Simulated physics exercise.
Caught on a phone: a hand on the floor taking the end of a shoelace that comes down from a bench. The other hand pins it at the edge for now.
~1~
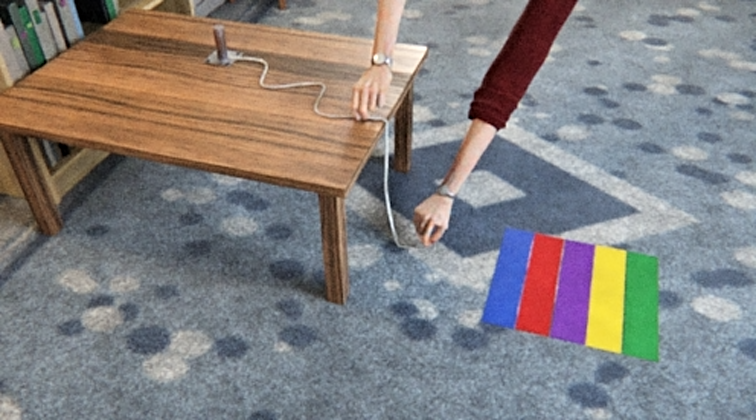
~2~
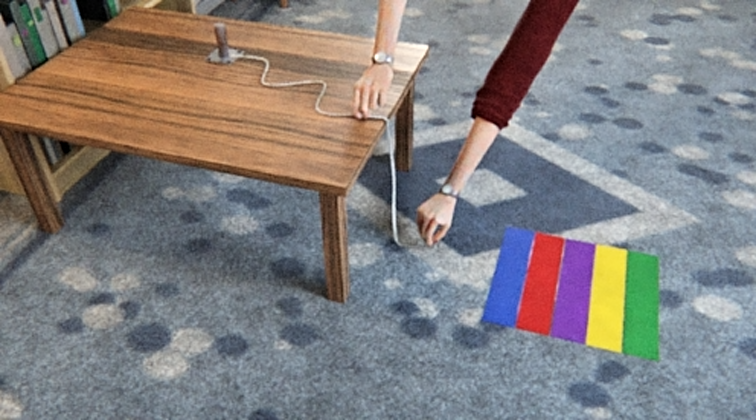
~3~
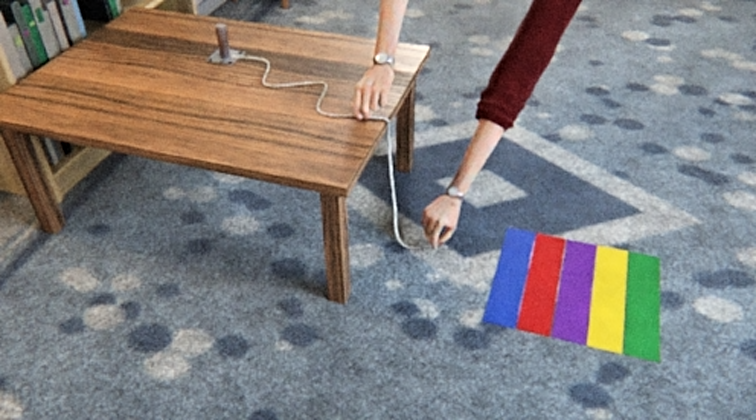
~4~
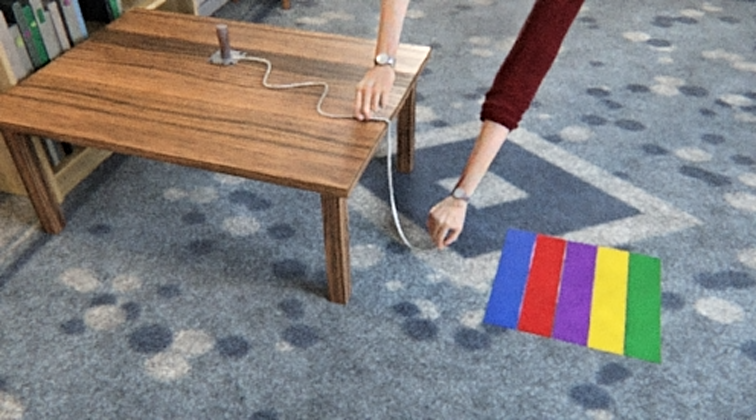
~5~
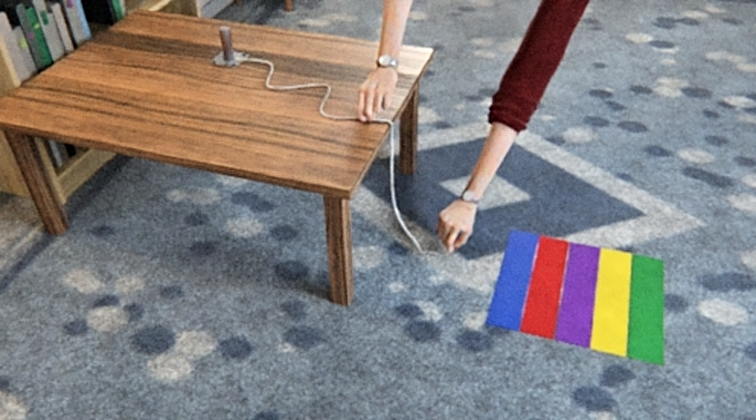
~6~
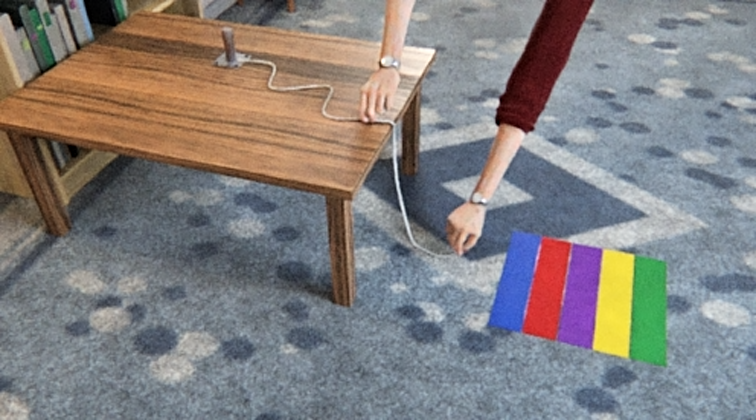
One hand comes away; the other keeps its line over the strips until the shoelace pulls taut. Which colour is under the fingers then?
Over yellow.
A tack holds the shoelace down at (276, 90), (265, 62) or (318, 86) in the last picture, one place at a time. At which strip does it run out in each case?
Try by try: Purple; yellow; purple.
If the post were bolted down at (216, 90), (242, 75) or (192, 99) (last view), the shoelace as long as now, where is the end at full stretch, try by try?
The places are (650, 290), (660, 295) and (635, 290).
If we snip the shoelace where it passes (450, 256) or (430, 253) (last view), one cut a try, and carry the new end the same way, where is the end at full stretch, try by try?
About (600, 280) and (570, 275).
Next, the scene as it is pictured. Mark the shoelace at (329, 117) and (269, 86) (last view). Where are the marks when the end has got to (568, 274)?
The first at (398, 124), the second at (296, 83).
A little later, end near (568, 274); over purple.
Next, end near (603, 281); over yellow.
When it is tight, end near (623, 286); over yellow. The end stops over the yellow strip.
